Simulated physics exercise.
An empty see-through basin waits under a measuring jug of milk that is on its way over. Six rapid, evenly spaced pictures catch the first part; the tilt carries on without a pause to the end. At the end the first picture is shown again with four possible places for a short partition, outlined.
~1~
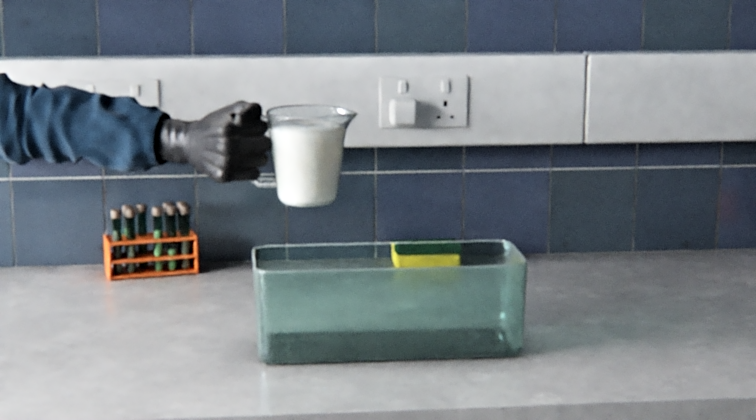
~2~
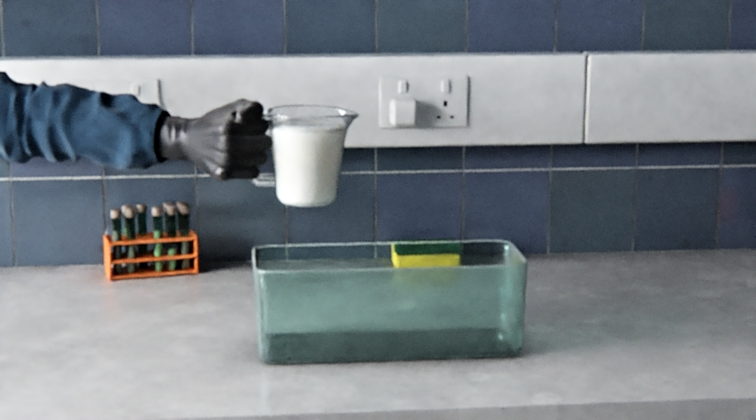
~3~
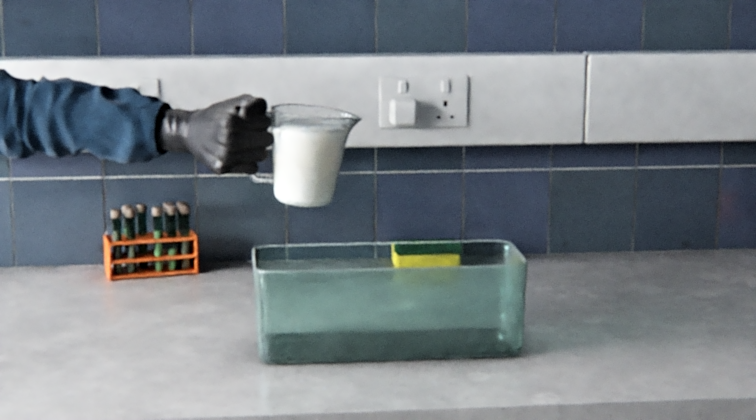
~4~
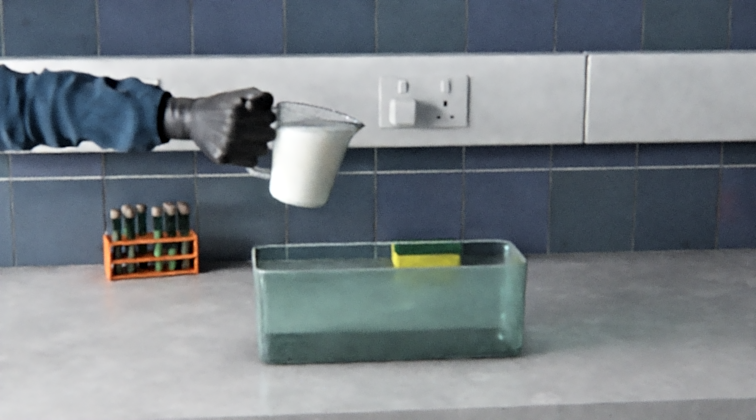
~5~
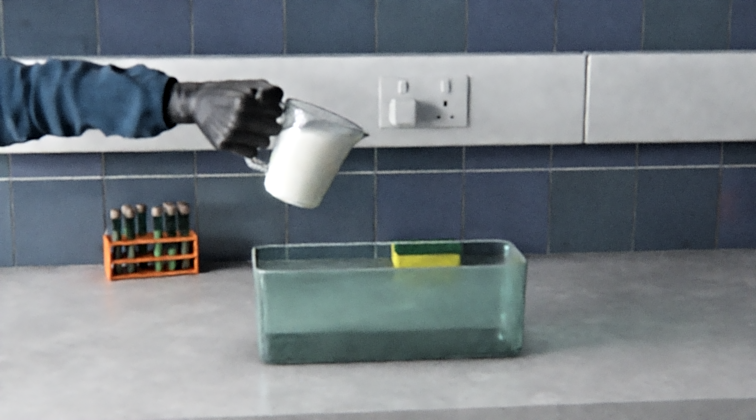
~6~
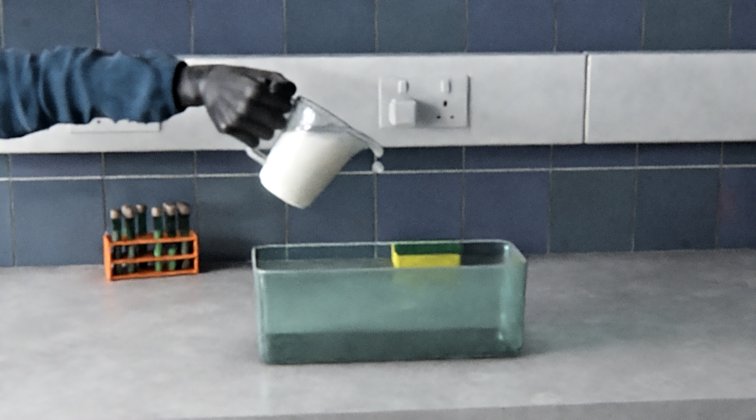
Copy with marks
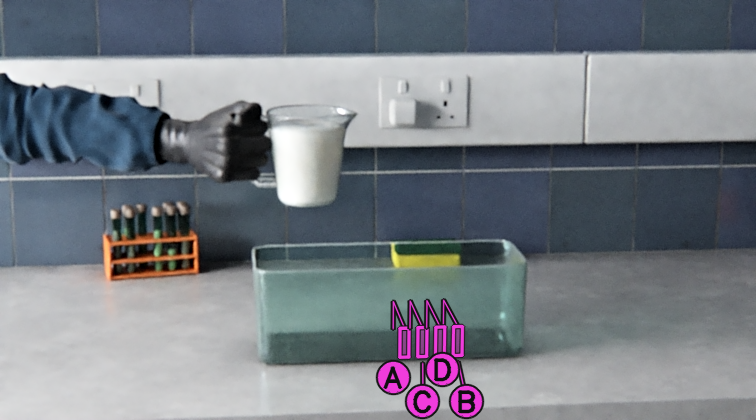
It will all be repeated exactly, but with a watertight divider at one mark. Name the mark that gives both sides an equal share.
C is best.
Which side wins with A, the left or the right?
The right one.
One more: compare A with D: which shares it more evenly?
That is slot A.
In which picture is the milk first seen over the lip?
In picture 6.
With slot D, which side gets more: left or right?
The left side.
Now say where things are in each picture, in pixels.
Upright, lip at (356, 113); basin from (258, 362) to (522, 354); nothing has left yet.
Upright, lip at (357, 114); nothing has left yet.
Tipped about 6°, lip at (360, 118); nothing has left yet.
Tipped about 13°, lip at (364, 125); nothing has left yet.
Tipped about 22°, lip at (368, 134); nothing has left yet.
Tipped about 33°, lip at (371, 146); milk is over the lip, down to (375, 170).
On the marked copy, A at (404, 363); B at (458, 361); C at (422, 363); D at (440, 362).
For slot A, about 21 % ends left of the wall and 79 % right of it.
For slot B, about 91 % ends left of the wall and 7 % right of it.
For slot C, about 50 % ends left of the wall and 49 % right of it.
For slot D, about 88 % ends left of the wall and 11 % right of it.
